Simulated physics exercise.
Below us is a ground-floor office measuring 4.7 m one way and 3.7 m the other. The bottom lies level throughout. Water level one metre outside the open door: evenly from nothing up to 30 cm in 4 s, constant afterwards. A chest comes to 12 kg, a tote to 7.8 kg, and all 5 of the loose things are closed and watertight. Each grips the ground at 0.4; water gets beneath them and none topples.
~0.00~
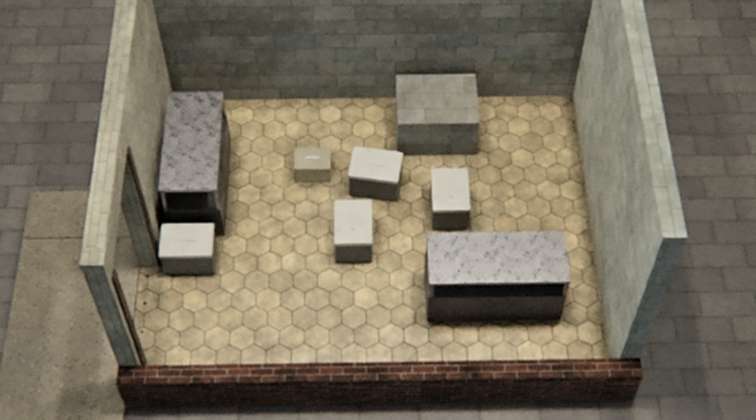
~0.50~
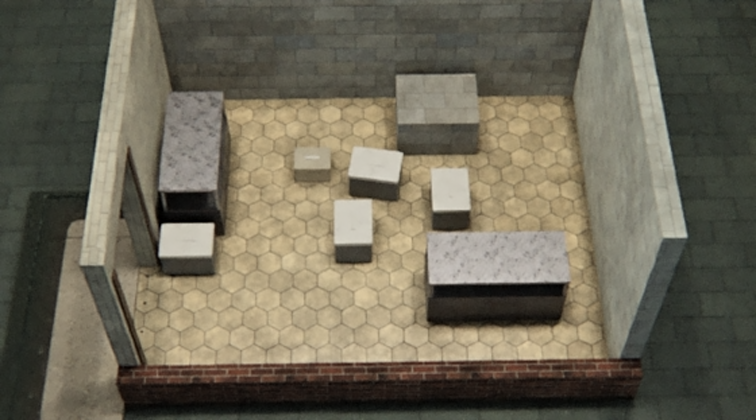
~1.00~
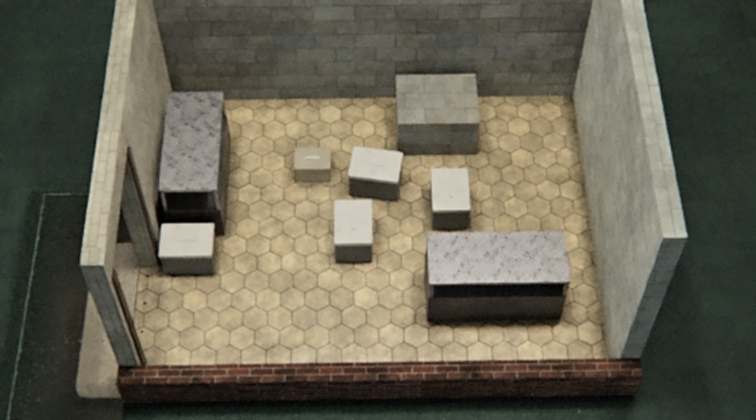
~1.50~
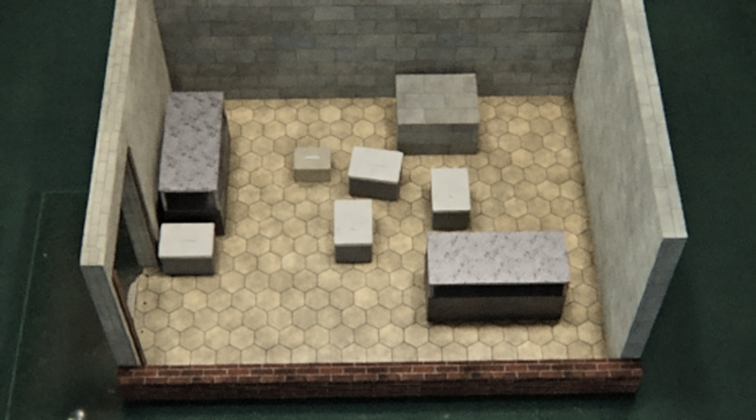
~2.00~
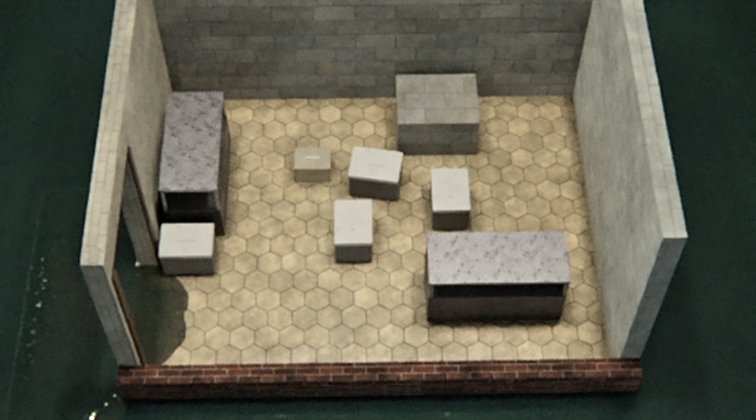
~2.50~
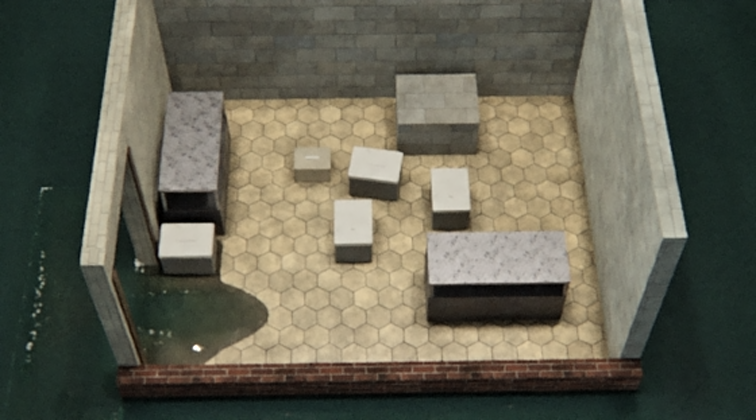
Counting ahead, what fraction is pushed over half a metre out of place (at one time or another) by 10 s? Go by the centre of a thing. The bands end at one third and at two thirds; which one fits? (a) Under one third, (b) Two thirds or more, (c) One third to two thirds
(c) One third to two thirds.
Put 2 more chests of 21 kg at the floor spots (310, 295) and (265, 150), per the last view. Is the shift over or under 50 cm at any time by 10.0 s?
The first: Exceeds it. The second: Falls below it.
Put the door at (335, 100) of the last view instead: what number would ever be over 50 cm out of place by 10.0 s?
Result: 4 of them.
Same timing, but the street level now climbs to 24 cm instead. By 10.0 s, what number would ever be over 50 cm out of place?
Under that setup the answer is 3.
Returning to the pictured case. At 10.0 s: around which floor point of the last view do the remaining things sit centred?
(359, 170).
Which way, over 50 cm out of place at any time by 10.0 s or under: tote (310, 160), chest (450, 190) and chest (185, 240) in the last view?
Result, in turn: Stayed within / exceeded / stayed within.
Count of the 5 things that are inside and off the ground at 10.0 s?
Count at that moment: 3.
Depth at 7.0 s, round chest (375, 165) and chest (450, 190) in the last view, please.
Around 5 cm and 8 cm.
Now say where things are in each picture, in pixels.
The first frame shows a chest at (353, 221), on the bottom; a tote at (312, 158), on the bottom; 0.0 m2 under water; 0 of 5 have shifted.
The second frame shows a chest at (353, 221), on the bottom; a tote at (312, 158) rests on the ground; water covers 0.0 m2; 0 of 5 have shifted.
The third frame shows a chest at (353, 221) rests on the ground; a tote at (312, 158) rests on the ground; water covers 0.0 m2; 0 of 5 have shifted.
The fourth frame shows a chest at (353, 221), on the bottom; a tote at (312, 158) rests on the ground; water covers 0.0 m2; 0 of 5 have shifted.
The fifth frame shows a chest at (353, 221), on the bottom; a tote at (312, 158) rests on the ground; water covers 0.3 m2; 0 of 5 have shifted.
The sixth frame shows a chest at (353, 221), on the bottom; a tote at (312, 158) rests on the ground; water covers 1.0 m2; 0 of 5 have shifted.
After 3.5 s 0 of 5 are over 50 cm from their spots; 0 afloat.
After 4.5 s 0 of 5 are over 50 cm from their spots; 0 afloat.
After 7.0 s 2 of 5 are over 50 cm from their spots; 1 afloat.
After 10.0 s 3 of 5 are over 50 cm from their spots, and 3 have been at some point; 3 afloat.
